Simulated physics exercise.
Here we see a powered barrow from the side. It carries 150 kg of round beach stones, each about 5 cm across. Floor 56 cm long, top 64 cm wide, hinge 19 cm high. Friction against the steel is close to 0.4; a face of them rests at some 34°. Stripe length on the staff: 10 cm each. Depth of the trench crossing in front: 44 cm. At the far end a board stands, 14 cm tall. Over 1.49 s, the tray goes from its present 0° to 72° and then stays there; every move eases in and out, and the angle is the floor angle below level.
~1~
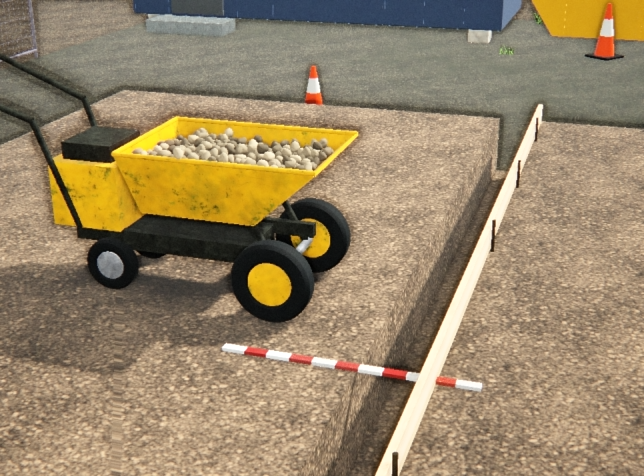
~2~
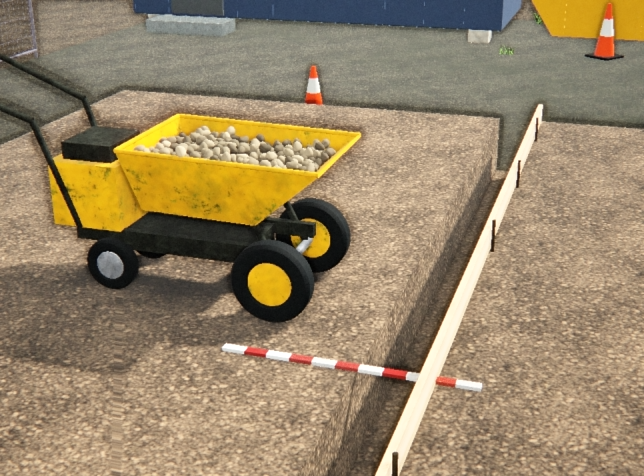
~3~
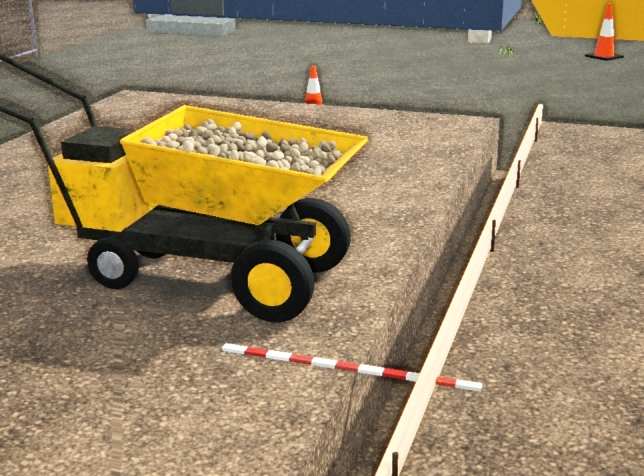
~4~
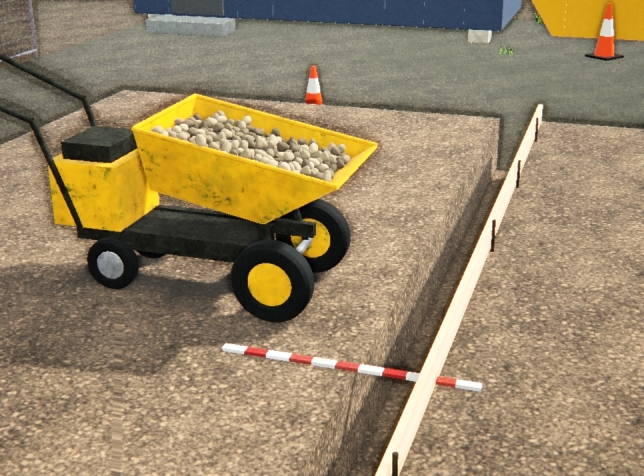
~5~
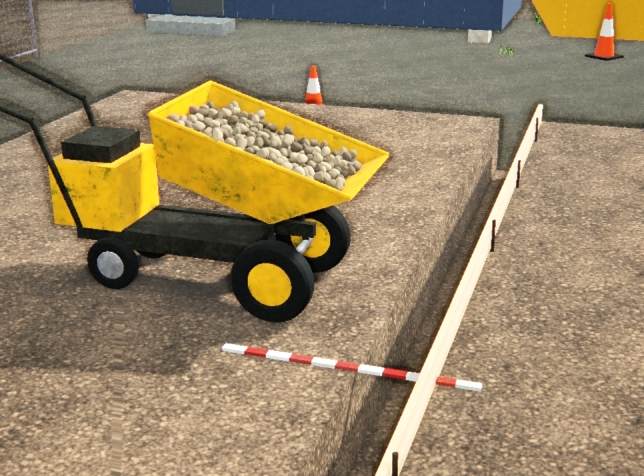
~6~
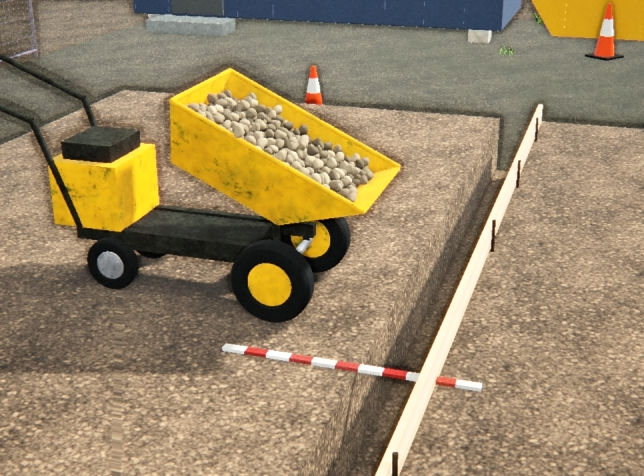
The yellow tray of a small dumper, heaped with rounded stones, starts out level and barely stirs. Its left end then rises more and more while the right lip dips, until the tray slants steeply down to the right, the stones still inside and the wheels unmoved.
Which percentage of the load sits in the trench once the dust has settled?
Near 75 per cent.
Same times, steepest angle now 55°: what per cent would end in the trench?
Roughly 70 percent.
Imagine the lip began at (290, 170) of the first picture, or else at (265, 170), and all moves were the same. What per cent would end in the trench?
First place: Near 100%; second place: Near 100%.
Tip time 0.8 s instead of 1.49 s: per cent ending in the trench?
That works out at about 70 in a hundred.
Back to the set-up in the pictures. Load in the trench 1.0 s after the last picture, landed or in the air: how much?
By then, around 55 percent.
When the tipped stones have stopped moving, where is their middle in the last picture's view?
Centre estimate: Around (434, 372).
Then, 0.5 s after the last picture the floor is at 61°, 97 % in the tray, 3 % in the trench; the foremost stones are at (434, 281).
Then, 1.0 s after the last picture the floor is at 72°, 25 % in the tray, 53 % in the trench, 22 % past the trench; the foremost stones are at (586, 325).
Then, 1.3 s after the last picture the floor is at 72°, 2 % in the tray, 73 % in the trench, 25 % past the trench; the foremost stones are past the picture's edge.
Then, 3.3 s after the last picture the floor is at 72°, 0 % in the tray, 75 % in the trench, 25 % past the trench; the foremost stones are past the picture's edge.
